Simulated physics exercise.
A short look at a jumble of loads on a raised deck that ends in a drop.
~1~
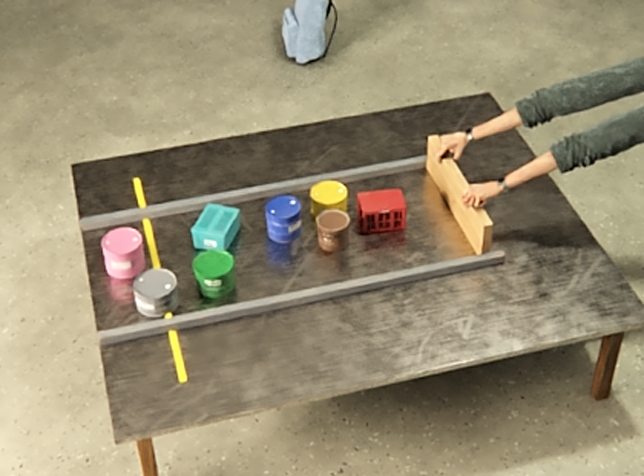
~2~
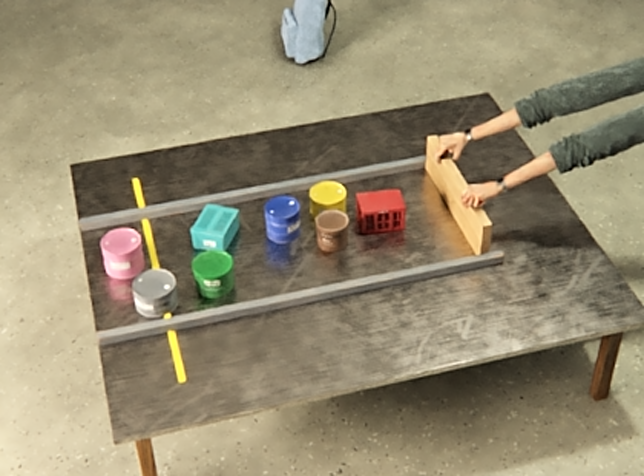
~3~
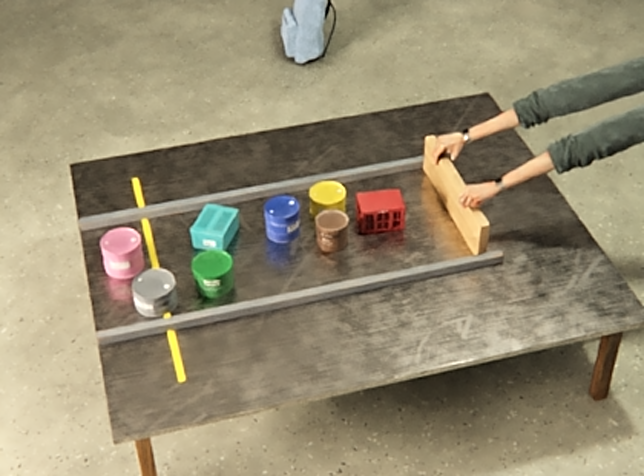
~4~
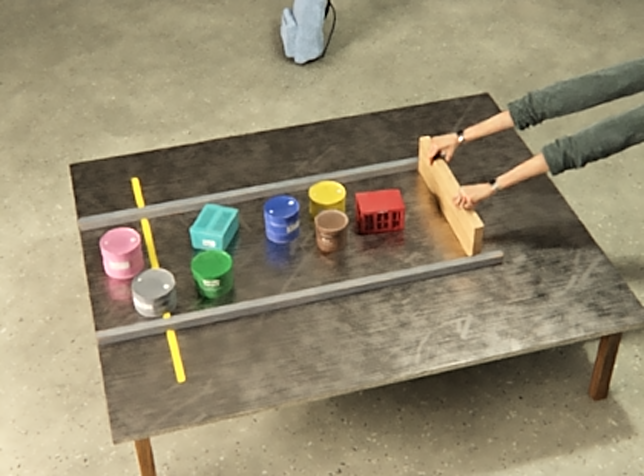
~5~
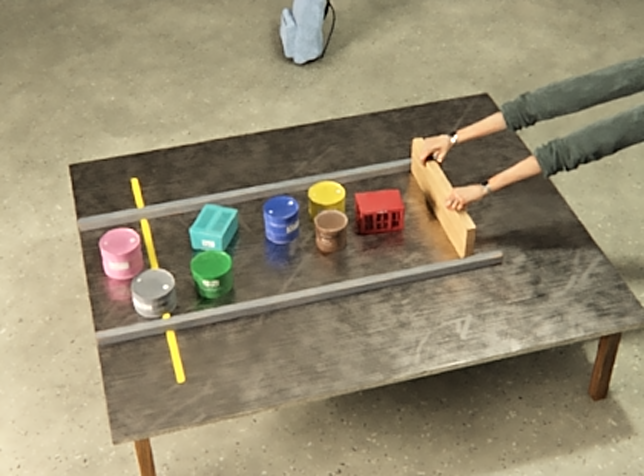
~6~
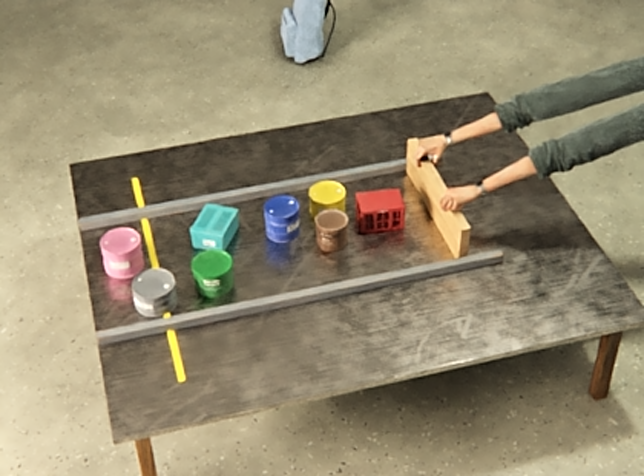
Two hands in dark green sleeves hold a wooden plank upright at the right of a dark, scratched table on a concrete floor, seen from above at an angle. Between two grey rails sit a red crate, yellow, brown and blue containers, a turquoise tote, a green pail, and pink and grey canisters near yellow tape. The hands slide the plank slightly left, while the objects and camera stay still.
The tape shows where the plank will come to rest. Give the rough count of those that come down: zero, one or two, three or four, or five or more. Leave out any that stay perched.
Here the number that fall off is one or two.
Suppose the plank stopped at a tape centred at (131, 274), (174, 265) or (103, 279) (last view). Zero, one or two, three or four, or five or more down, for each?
One after another: 5 or more; one to two; five or more.
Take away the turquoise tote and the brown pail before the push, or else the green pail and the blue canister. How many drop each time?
First 1, then 1.
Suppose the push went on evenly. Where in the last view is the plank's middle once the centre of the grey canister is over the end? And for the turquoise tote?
Near (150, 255) and (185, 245).
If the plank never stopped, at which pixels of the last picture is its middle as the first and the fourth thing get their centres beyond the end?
About (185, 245), then (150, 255).
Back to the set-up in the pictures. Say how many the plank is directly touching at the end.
In contact: 3.
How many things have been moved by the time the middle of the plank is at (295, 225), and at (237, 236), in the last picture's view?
By then 5, and 7.
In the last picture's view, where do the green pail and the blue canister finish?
About (142, 294), and the other about (92, 227).
Soon after, none off yet; pink canister at rest near (123, 253); grey canister at rest near (155, 292); green pail at rest near (213, 274).
Then, none off yet; pink canister at rest near (123, 253); grey canister at rest near (155, 292); green pail moved a little near (208, 276).
Further on, none off yet; pink canister moved about its own width near (95, 266); grey canister moving near (154, 293); green pail moved a little near (197, 284).
At rest, the number that fall off is one or two; fallen, turquoise tote and pink canister.
